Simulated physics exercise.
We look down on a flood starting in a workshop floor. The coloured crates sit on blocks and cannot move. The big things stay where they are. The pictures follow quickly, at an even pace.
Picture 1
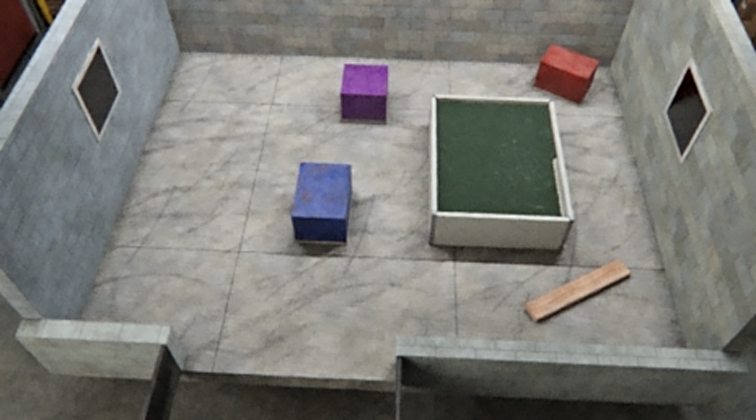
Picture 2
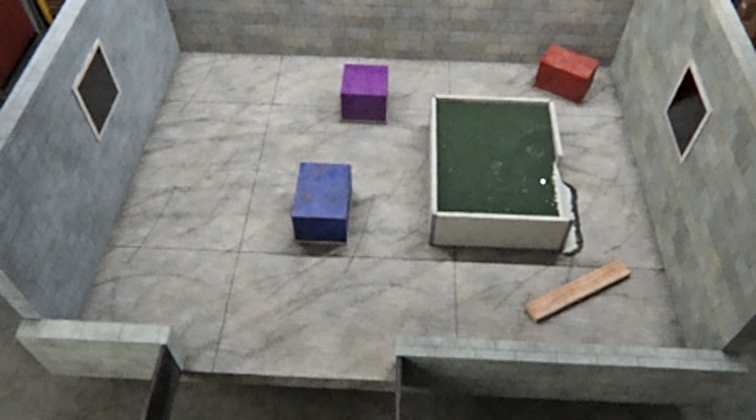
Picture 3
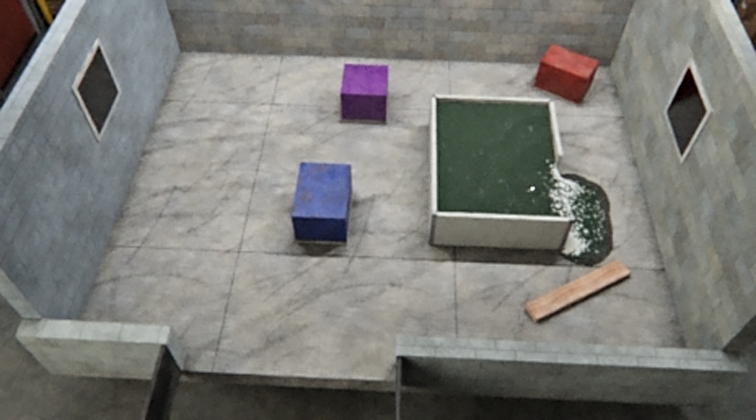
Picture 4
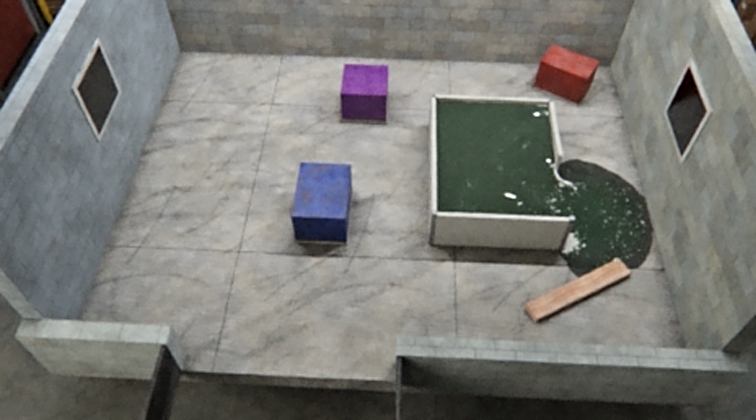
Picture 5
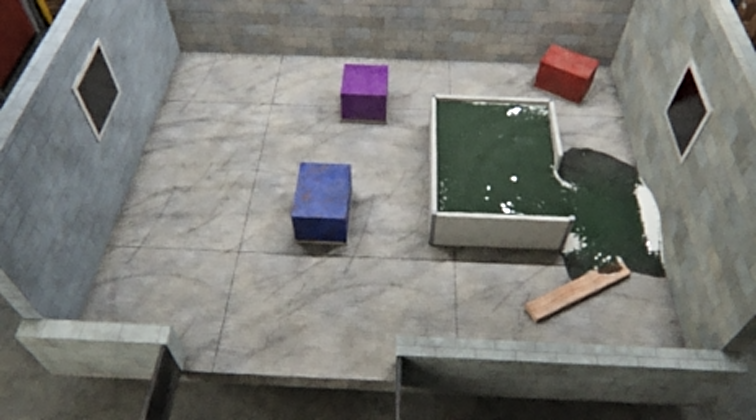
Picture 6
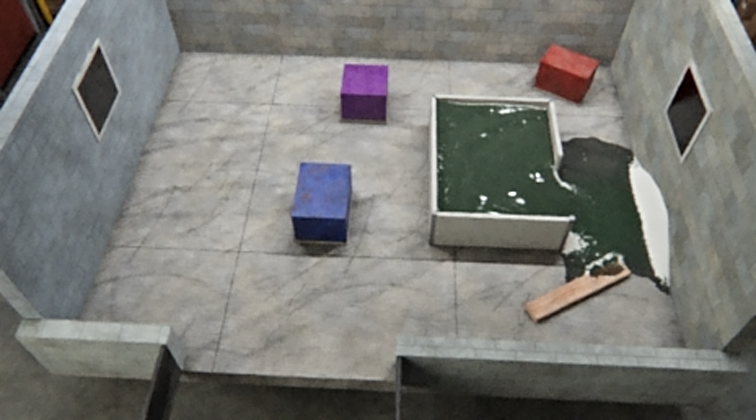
In this clip, dark green water sits in a white-walled tank beside blue, purple and red blocks, then pours through a gap in the tank's right side and spreads across the floor to the right wall and a wooden plank.
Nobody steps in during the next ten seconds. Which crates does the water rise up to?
The red crate gets wet; the blue crate gets wet; the purple crate gets wet.
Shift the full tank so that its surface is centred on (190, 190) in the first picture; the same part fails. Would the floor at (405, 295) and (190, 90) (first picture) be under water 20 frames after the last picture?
In that order: Wet, clear.
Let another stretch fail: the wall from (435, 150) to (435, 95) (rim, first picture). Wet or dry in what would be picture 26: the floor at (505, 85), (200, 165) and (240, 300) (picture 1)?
In that order: Awash, under water, clear.
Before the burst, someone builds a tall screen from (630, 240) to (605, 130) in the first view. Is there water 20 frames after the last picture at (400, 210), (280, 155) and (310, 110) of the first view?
As listed: Dry, no water, free of water.
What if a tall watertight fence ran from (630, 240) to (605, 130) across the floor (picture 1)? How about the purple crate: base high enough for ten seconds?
In short: Purple gets wet.
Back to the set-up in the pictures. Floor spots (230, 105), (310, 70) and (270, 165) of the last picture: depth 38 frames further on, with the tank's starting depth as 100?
In that order: 2, 8 and 0 per cent.
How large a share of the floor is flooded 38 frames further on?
Roughly 80 per cent.
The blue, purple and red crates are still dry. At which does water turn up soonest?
I say the crate marked red.
A moment on, water covers 10 % of the floor; the red crate not reached, the blue crate not reached, the purple crate not reached.
Next, water covers 20 % of the floor; the red crate water round its plinth, the blue crate not reached, the purple crate not reached.
Then, water covers 40 % of the floor; the red crate water round its plinth, the blue crate not reached, the purple crate not reached.
Later, water covers 80 % of the floor; the red crate water round its plinth, the blue crate water round its plinth, the purple crate water round its plinth.
In the end, water covers 95 % of the floor; the red crate was topped, the blue crate was topped, the purple crate was topped.
